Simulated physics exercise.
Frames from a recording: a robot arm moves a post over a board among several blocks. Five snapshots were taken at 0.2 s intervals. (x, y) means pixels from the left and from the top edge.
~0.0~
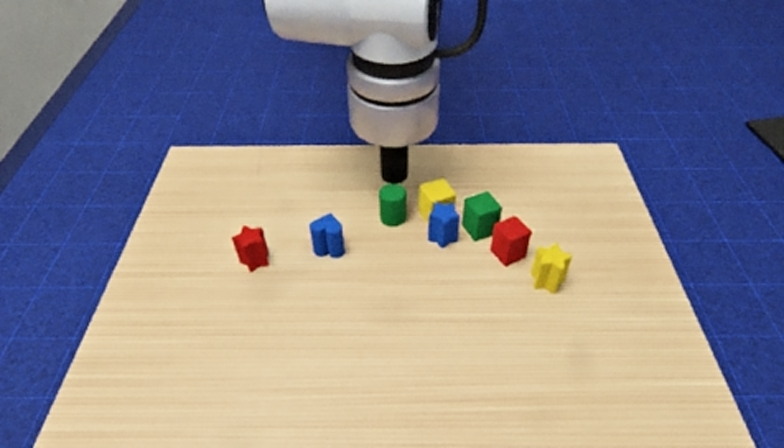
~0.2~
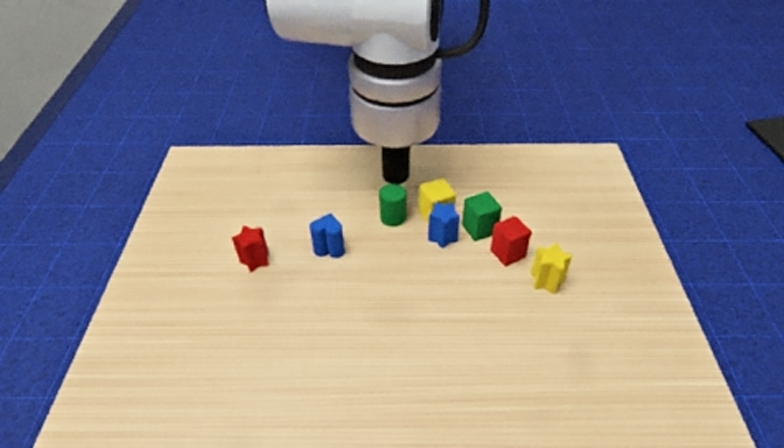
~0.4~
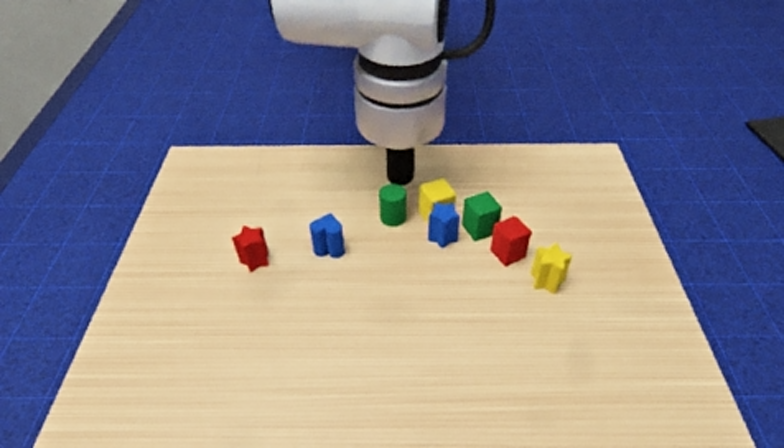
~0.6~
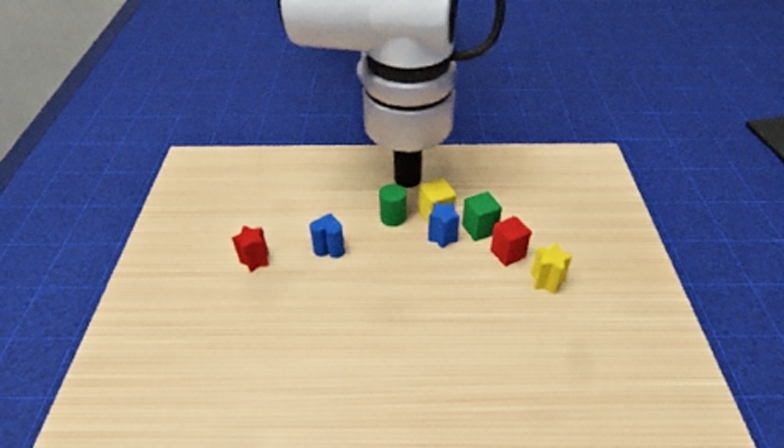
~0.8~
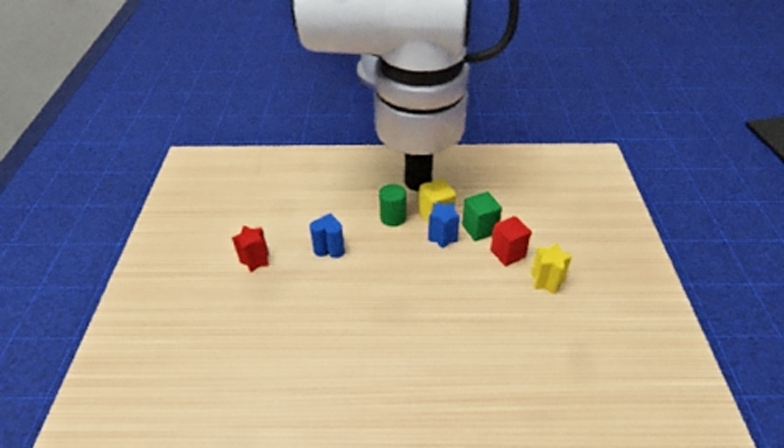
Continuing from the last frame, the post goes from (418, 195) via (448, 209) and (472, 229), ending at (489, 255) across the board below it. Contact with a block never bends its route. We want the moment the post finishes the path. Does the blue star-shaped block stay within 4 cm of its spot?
My answer is no.
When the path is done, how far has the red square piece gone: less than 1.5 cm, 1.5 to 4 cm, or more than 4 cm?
It slides well over 4 cm.
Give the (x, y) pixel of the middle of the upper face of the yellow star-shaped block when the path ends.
Put as a pixel place, it's (583, 269).
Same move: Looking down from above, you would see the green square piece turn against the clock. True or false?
Answer: True.
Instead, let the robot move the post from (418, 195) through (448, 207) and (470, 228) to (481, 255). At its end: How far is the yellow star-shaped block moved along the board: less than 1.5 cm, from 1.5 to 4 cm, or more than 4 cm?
It is going to finish 1.5 to 4 cm from where it is now.
The first path, step by step. One third of the way, post at (449, 197); yellow square piece at (450, 203), turned 30° clockwise; blue star-shaped block at (448, 222).
Two thirds of the way, post at (474, 218); yellow square piece at (459, 220), turned 65° clockwise; blue star-shaped block at (442, 236), turned 40° clockwise; green square piece at (501, 217), turned 20° anticlockwise; red square piece at (522, 234), turned 15° anticlockwise.
At the end, post at (491, 244); yellow square piece at (463, 233), turned 95° clockwise; blue star-shaped block at (437, 242), turned 70° clockwise; green square piece at (523, 242), turned 40° anticlockwise; red square piece at (551, 255), turned 35° anticlockwise; yellow star-shaped block at (583, 269).
